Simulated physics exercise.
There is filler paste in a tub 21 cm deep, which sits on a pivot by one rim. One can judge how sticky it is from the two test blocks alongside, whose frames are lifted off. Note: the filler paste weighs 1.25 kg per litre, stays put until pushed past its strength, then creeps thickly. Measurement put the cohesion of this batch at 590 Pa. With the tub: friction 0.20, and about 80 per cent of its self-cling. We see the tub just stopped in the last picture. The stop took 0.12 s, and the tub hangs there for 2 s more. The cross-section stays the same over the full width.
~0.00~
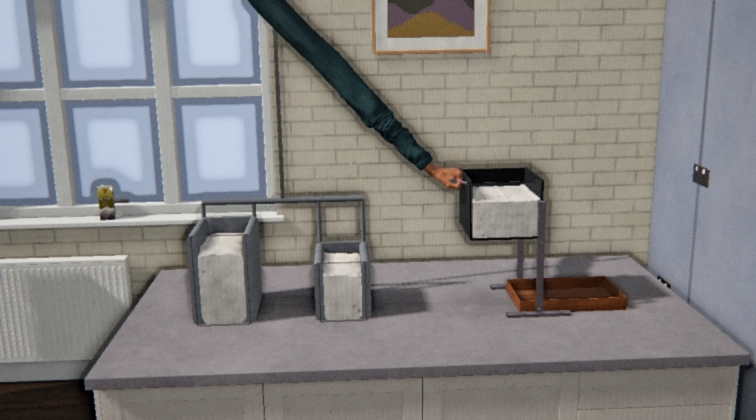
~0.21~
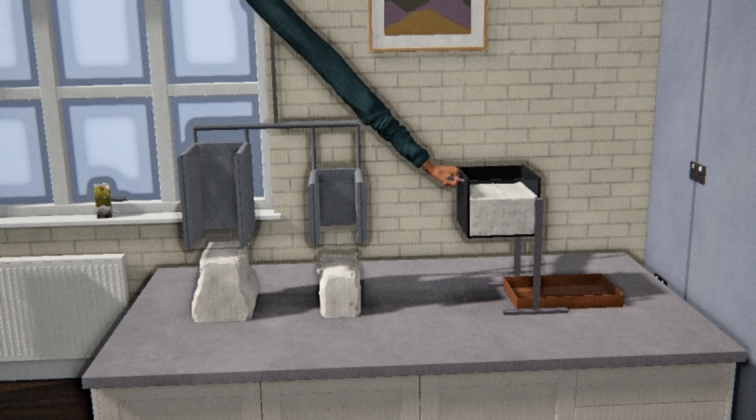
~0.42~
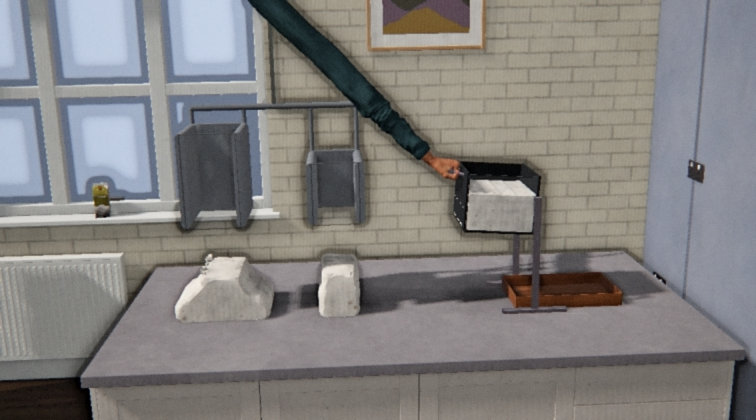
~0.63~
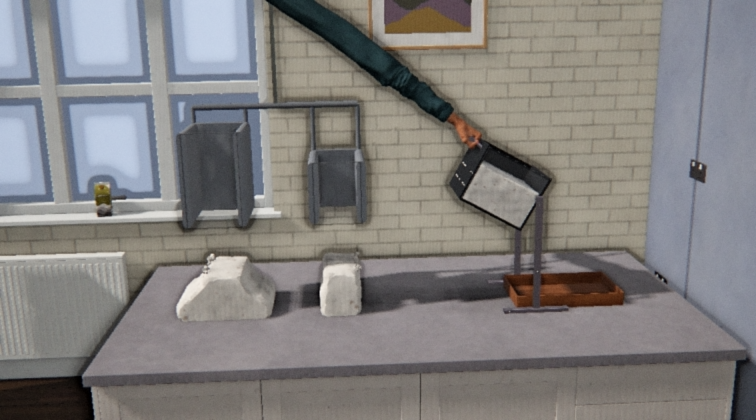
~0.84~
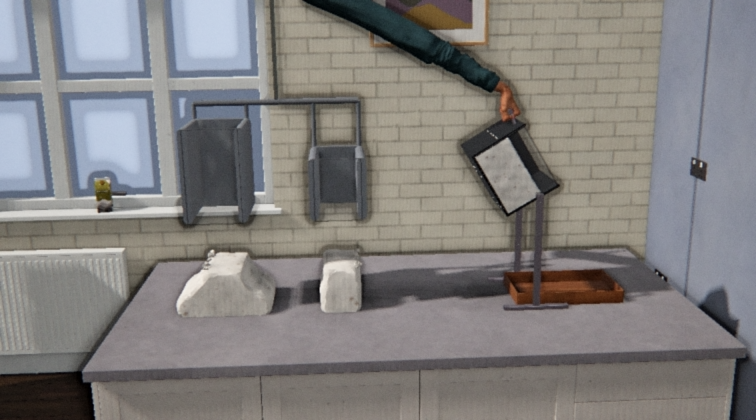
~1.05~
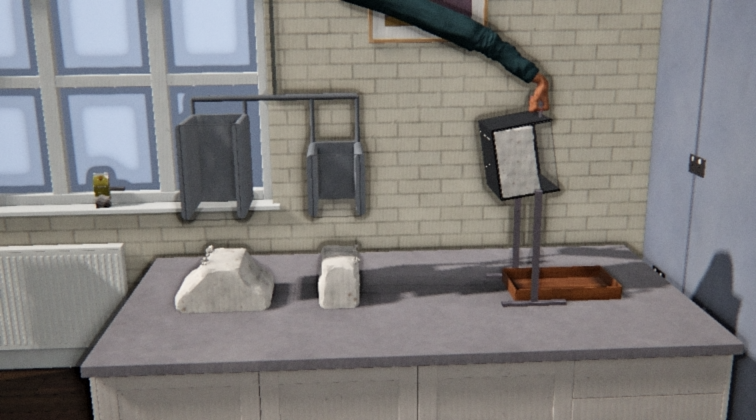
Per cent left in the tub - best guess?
Best guess: 100 %.
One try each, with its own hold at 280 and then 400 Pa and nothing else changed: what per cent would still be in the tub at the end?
Expect about 60 in a hundred, then about 70 in a hundred.
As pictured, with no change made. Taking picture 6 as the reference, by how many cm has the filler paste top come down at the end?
Roughly 3 cm.
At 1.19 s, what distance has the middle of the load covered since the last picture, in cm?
Something like 1 cm, I'd say.
After 1.19 s, the tub is at 81 degrees and holds 100 %.
After 1.36 s, the tub is at 81 degrees and holds 100 %.
After 1.53 s, the tub is at 81 degrees and holds 100 %.
After 1.70 s, the tub is at 81 degrees and holds 100 %.
After 3.05 s, at the end, the tub is at 81 degrees and holds 100 %.
